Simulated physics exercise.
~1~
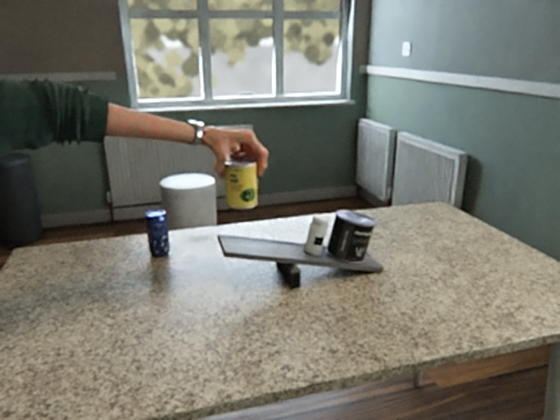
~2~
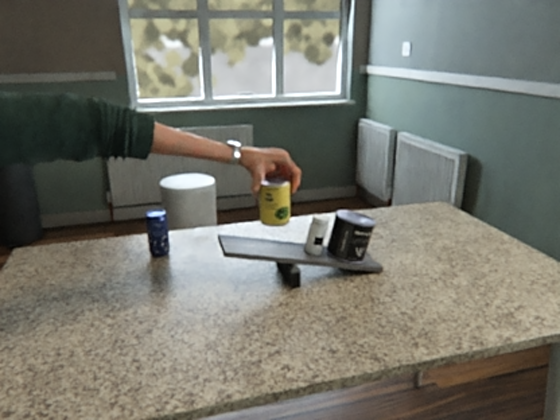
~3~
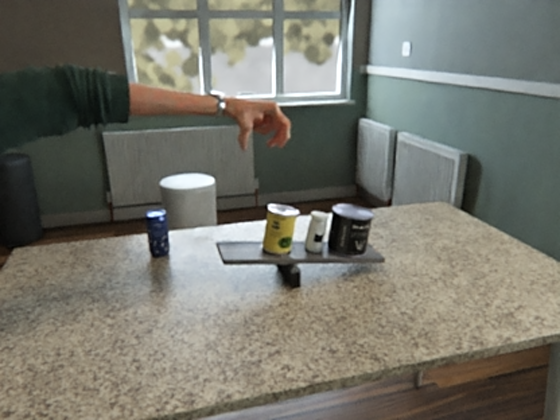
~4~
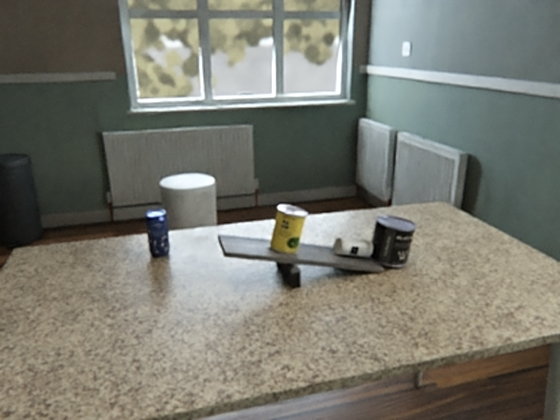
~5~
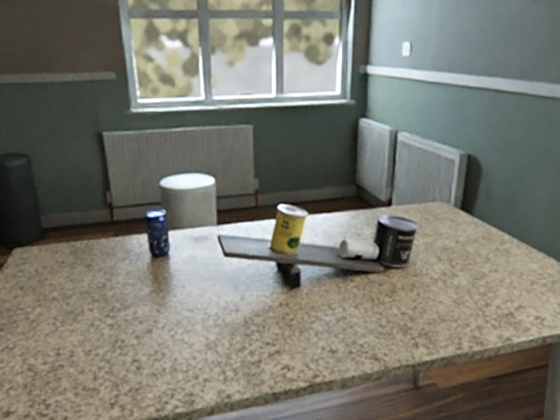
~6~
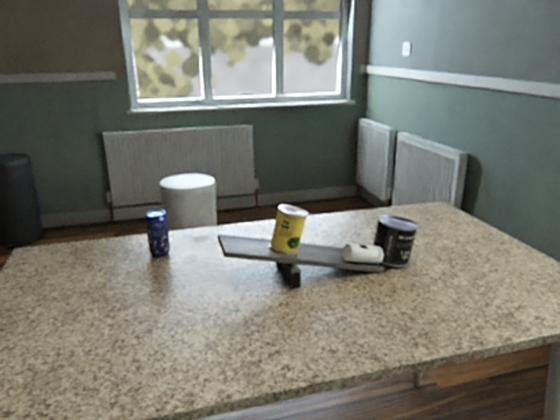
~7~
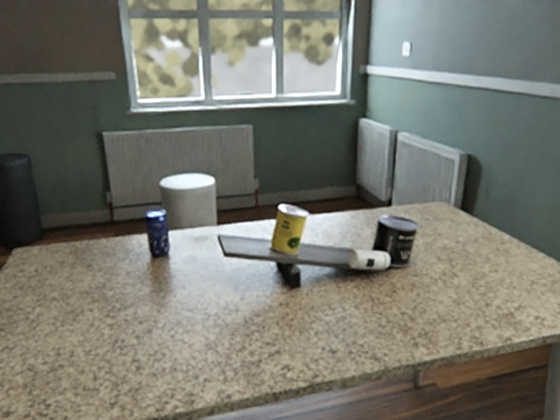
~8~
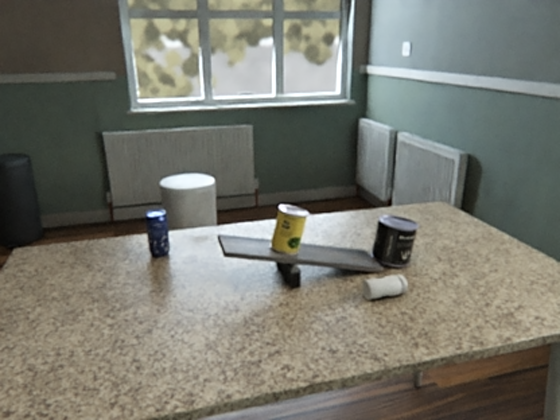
The clip shows a hand setting a yellow tin on a tilted grey plank holding a white shaker and black tub. As the hand withdraws, the tub slides right and the shaker tips, rolling onto the table, while the plank ends with its right end still low.
